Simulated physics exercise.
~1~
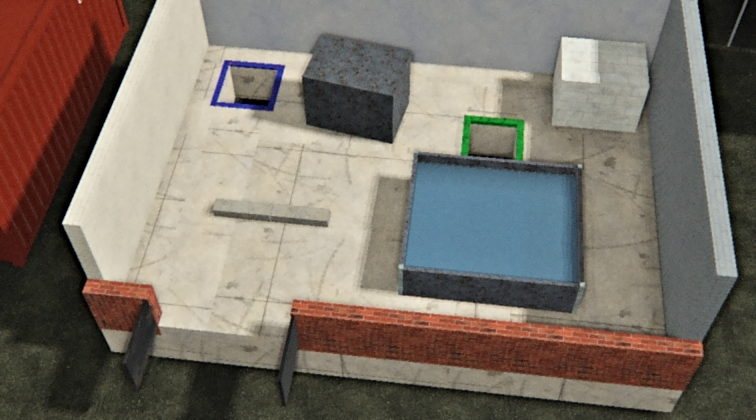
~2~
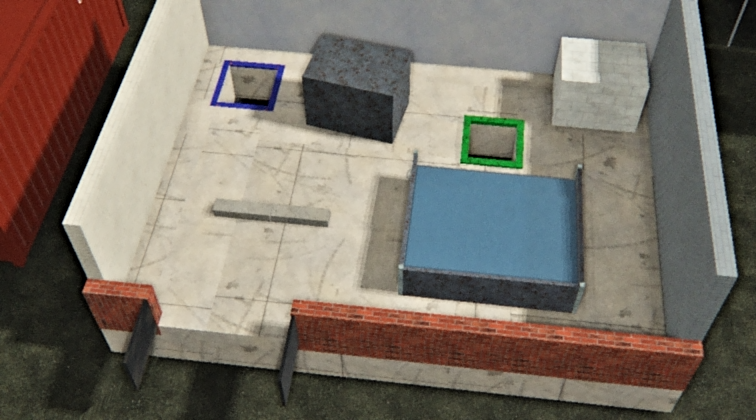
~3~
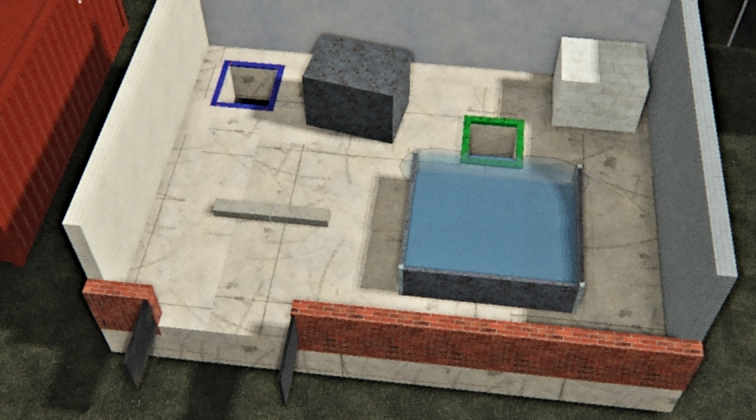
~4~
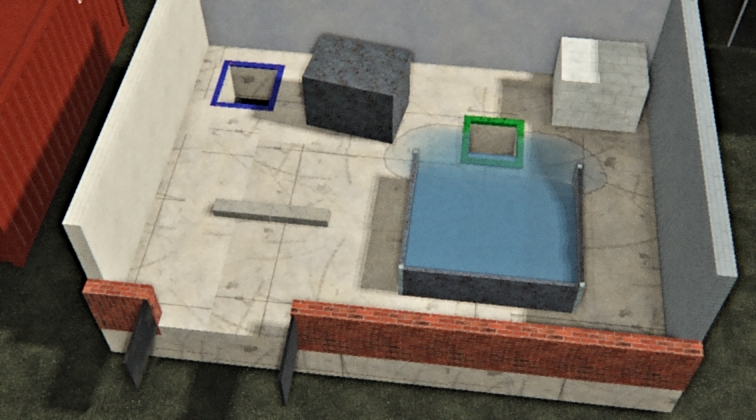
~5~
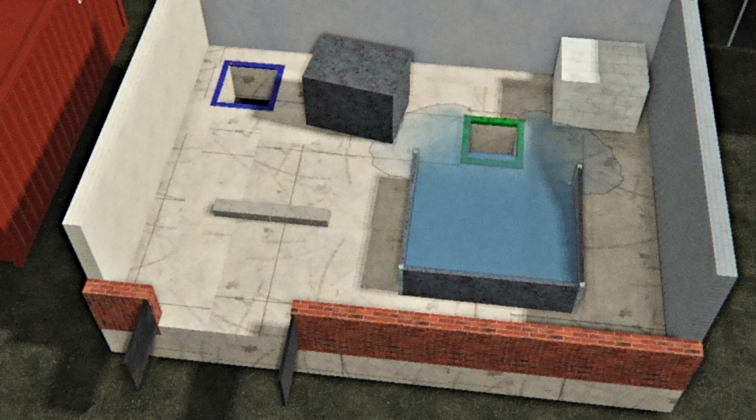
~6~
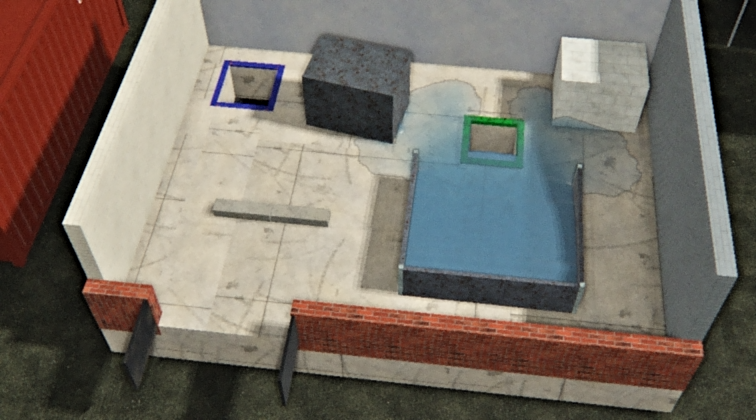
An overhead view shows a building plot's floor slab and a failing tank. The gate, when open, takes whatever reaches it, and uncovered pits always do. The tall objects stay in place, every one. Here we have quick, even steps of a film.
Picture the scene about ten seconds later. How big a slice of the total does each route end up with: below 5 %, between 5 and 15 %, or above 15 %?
Final slices - gate: Below 5 %, blue pit: Between 5 and 15 %, green pit: Above 15 %.
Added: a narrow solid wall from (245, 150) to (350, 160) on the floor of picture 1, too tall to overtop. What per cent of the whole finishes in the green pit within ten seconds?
The green pit gets 40 per cent.
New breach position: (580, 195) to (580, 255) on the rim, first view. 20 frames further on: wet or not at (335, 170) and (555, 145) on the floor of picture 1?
Lab note, in order - left bare; inundated.
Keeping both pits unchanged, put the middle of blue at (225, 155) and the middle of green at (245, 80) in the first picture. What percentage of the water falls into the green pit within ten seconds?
Roughly 10 per cent ends up in the green pit.
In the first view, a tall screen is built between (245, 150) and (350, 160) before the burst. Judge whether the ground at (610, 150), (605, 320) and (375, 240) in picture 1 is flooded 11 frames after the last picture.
Same order as asked - soaked, unsoaked, unsoaked.
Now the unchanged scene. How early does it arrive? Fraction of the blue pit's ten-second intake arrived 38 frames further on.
That share would be near 60 %.
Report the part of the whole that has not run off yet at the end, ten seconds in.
About 56 %.
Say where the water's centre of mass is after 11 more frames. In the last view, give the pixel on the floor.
My pick is pixel (495, 173).
A moment on, water covers 25 % of the floor; the gate 0 %, the blue pit 0 %, the green pit 11 %.
Next, water covers 35 % of the floor; the gate 0 %, the blue pit 0 %, the green pit 18 %.
Then, water covers 50 % of the floor; the gate 0 %, the blue pit 1 %, the green pit 26 %.
Later, water covers 65 % of the floor; the gate 0 %, the blue pit 5 %, the green pit 33 %.
In the end, water covers 90 % of the floor; the gate 0 %, the blue pit 8 %, the green pit 36 %.
